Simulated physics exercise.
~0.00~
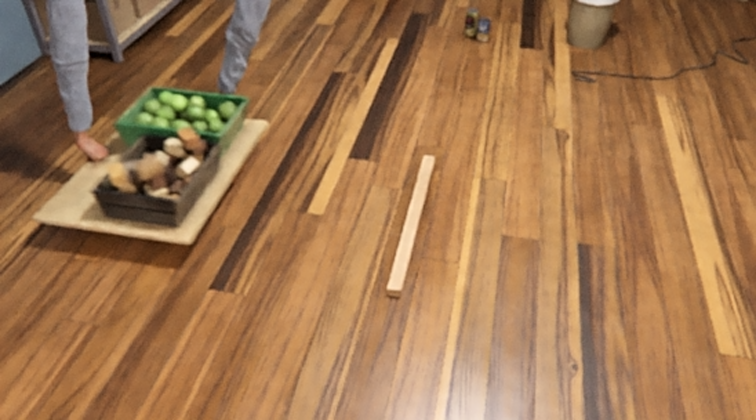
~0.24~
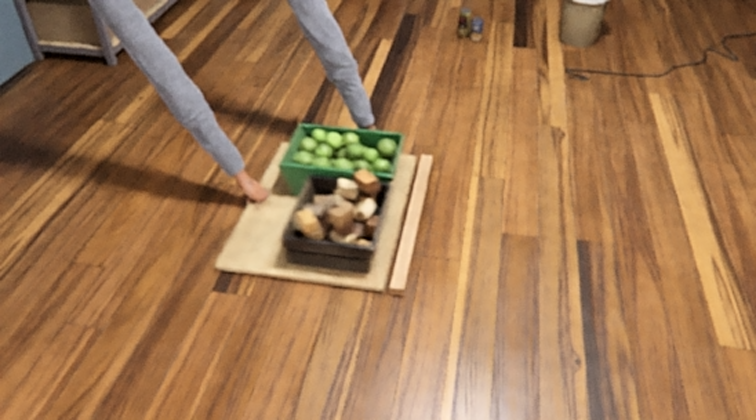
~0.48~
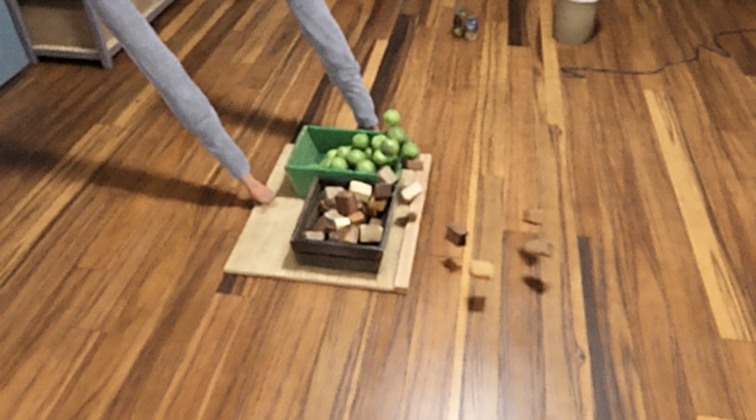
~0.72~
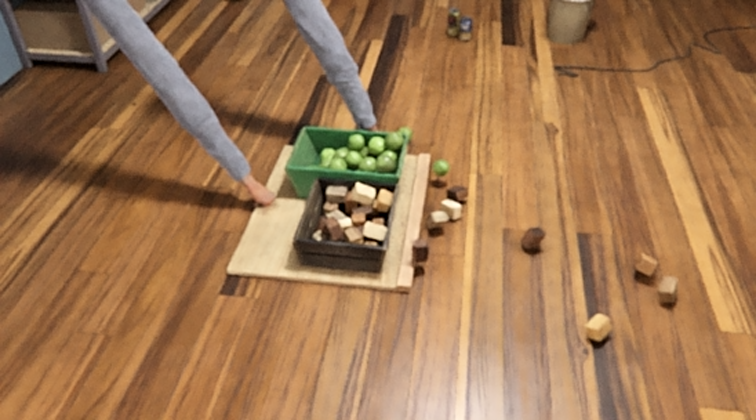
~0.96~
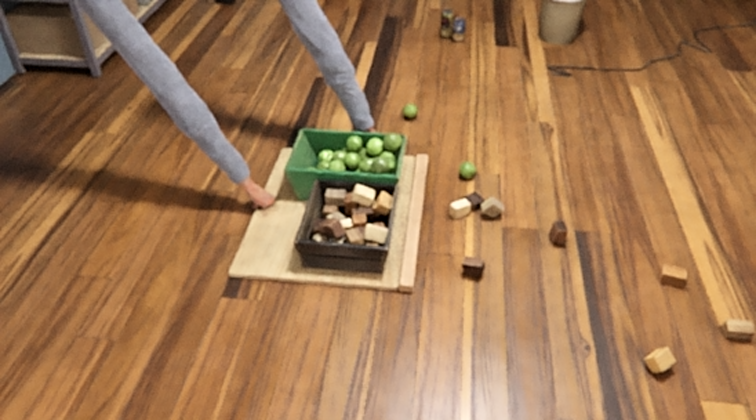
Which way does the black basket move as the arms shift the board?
The black basket moves to the right, riding along on the board until it reaches the wooden strip.
At the start, a person's hands hold a pale board at the left of a wooden floor, carrying a green basket of green apples and a black basket of wooden blocks. The arms slide the board to the right until it meets a thin wooden strip lying on the floor. The board and both baskets stop there, but blocks fly out of the black basket to the right and apples heap up at the right end of the green one. The loose blocks tumble across the floor. At the end, two apples and several blocks lie scattered beyond the strip, while most remain in the baskets.
